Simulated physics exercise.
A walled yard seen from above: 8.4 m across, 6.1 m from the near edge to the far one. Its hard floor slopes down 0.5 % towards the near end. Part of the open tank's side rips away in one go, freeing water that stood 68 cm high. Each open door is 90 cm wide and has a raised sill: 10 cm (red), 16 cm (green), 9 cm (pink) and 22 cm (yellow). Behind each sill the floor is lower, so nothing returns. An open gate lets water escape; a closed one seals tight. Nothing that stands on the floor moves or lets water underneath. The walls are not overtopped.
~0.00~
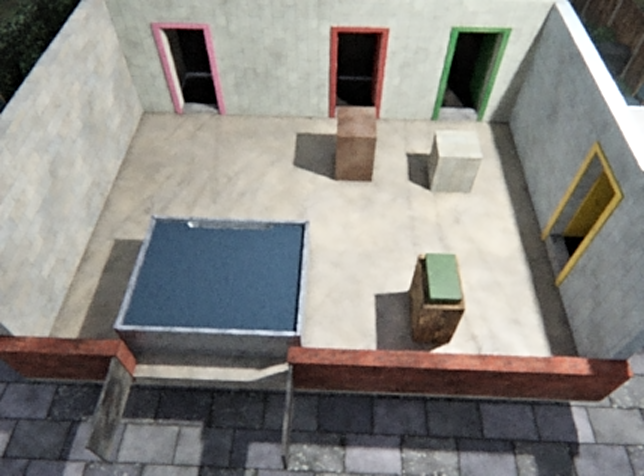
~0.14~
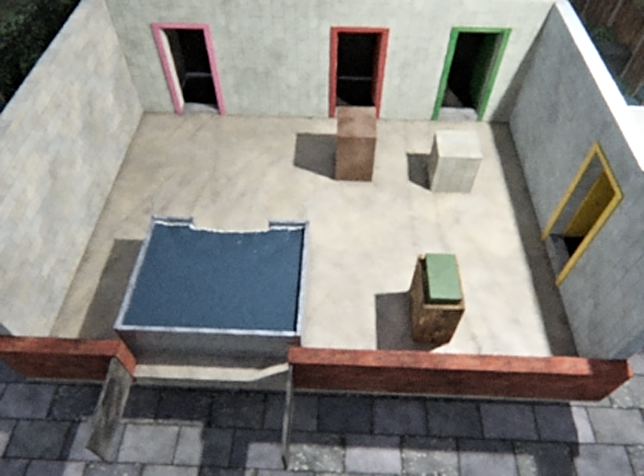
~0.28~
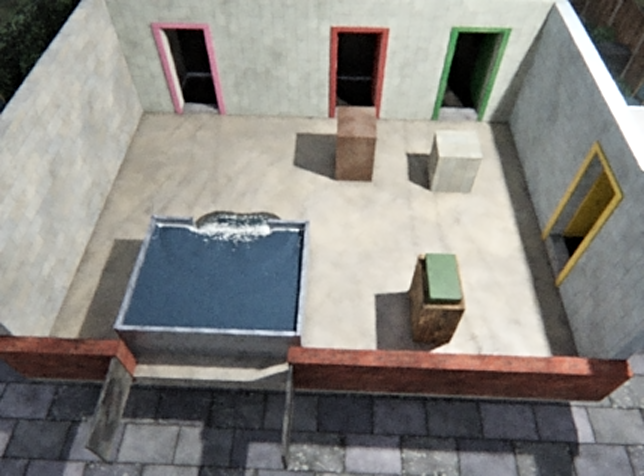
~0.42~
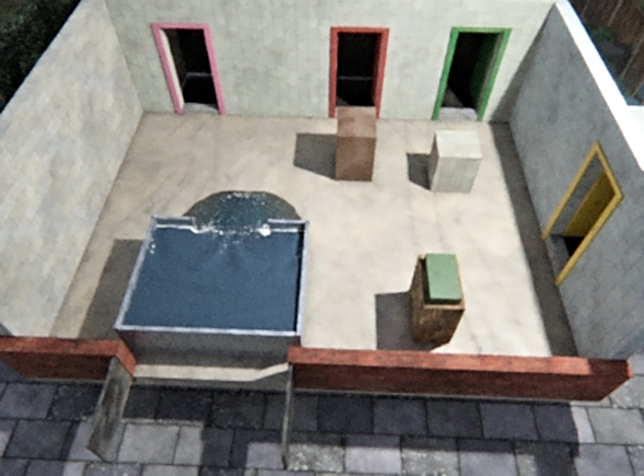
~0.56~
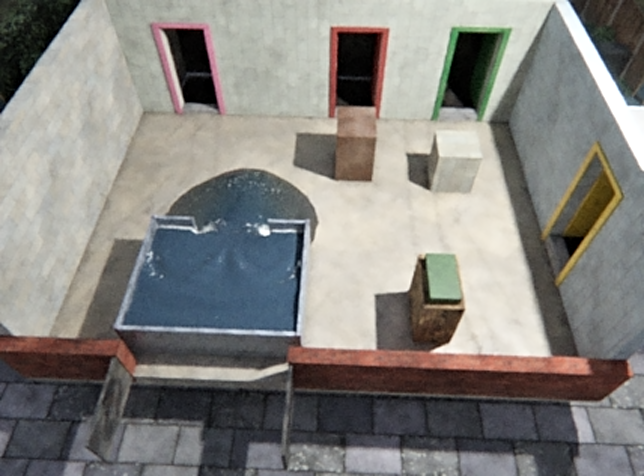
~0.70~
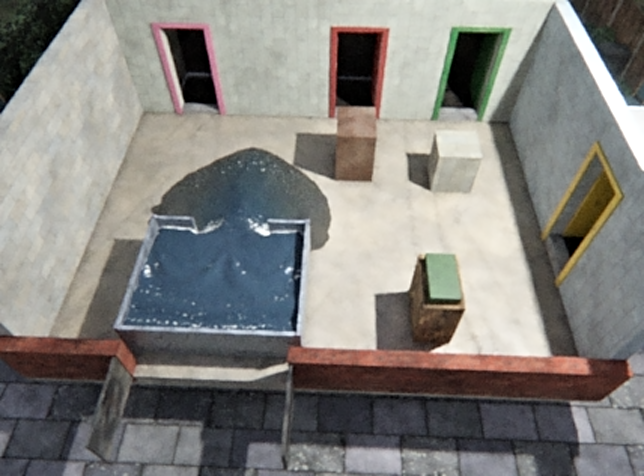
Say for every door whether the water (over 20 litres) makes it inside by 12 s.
The water let in: At the red door it passes the limit; at the green door it stays under the limit; at the pink door it exceeds the limit; at the yellow door it does not reach the limit.
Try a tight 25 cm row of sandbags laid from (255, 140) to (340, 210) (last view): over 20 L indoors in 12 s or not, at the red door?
Against that limit: Red under.
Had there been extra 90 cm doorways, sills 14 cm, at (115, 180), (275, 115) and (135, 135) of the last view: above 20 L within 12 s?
In that order: Under, over, over.
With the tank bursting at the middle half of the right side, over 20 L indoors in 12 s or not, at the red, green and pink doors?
Against that limit: Red under, green under, pink below.
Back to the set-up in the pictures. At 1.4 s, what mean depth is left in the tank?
About 48 cm.
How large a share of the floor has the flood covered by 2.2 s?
Near 35 per cent is wet.
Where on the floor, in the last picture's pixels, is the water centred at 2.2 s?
Around (237, 234).
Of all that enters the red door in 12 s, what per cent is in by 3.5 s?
Some 80 per cent by then.
After 1.4 s water covers 30 % of the floor and is deepest (40 cm) near (235, 244); red door not reached, green door not reached, pink door 7 cm at the sill, 0 L in, yellow door not reached.
After 2.2 s water covers 35 % of the floor and is deepest (38 cm) near (142, 116); red door 21 cm at the sill, 8 L in, green door not reached, pink door 23 cm at the sill, 38 L in, yellow door not reached.
After 3.5 s water covers 50 % of the floor and is deepest (26 cm) near (142, 116); red door 15 cm at the sill, 50 L in, green door 4 cm at the sill, 0 L in, pink door 20 cm at the sill, 113 L in, yellow door not reached.
After 7.0 s water covers 80 % of the floor and is deepest (17 cm) near (63, 358); red door 8 cm at the sill, 62 L in, green door 8 cm at the sill, 0 L in, pink door 12 cm at the sill, 191 L in, yellow door 3 cm at the sill, 0 L in.
After 12.0 s water covers 95 % of the floor and is deepest (14 cm) near (41, 357); red door 6 cm at the sill, 63 L in, green door 7 cm at the sill, 0 L in, pink door 7 cm at the sill, 204 L in, yellow door 4 cm at the sill, 0 L in.
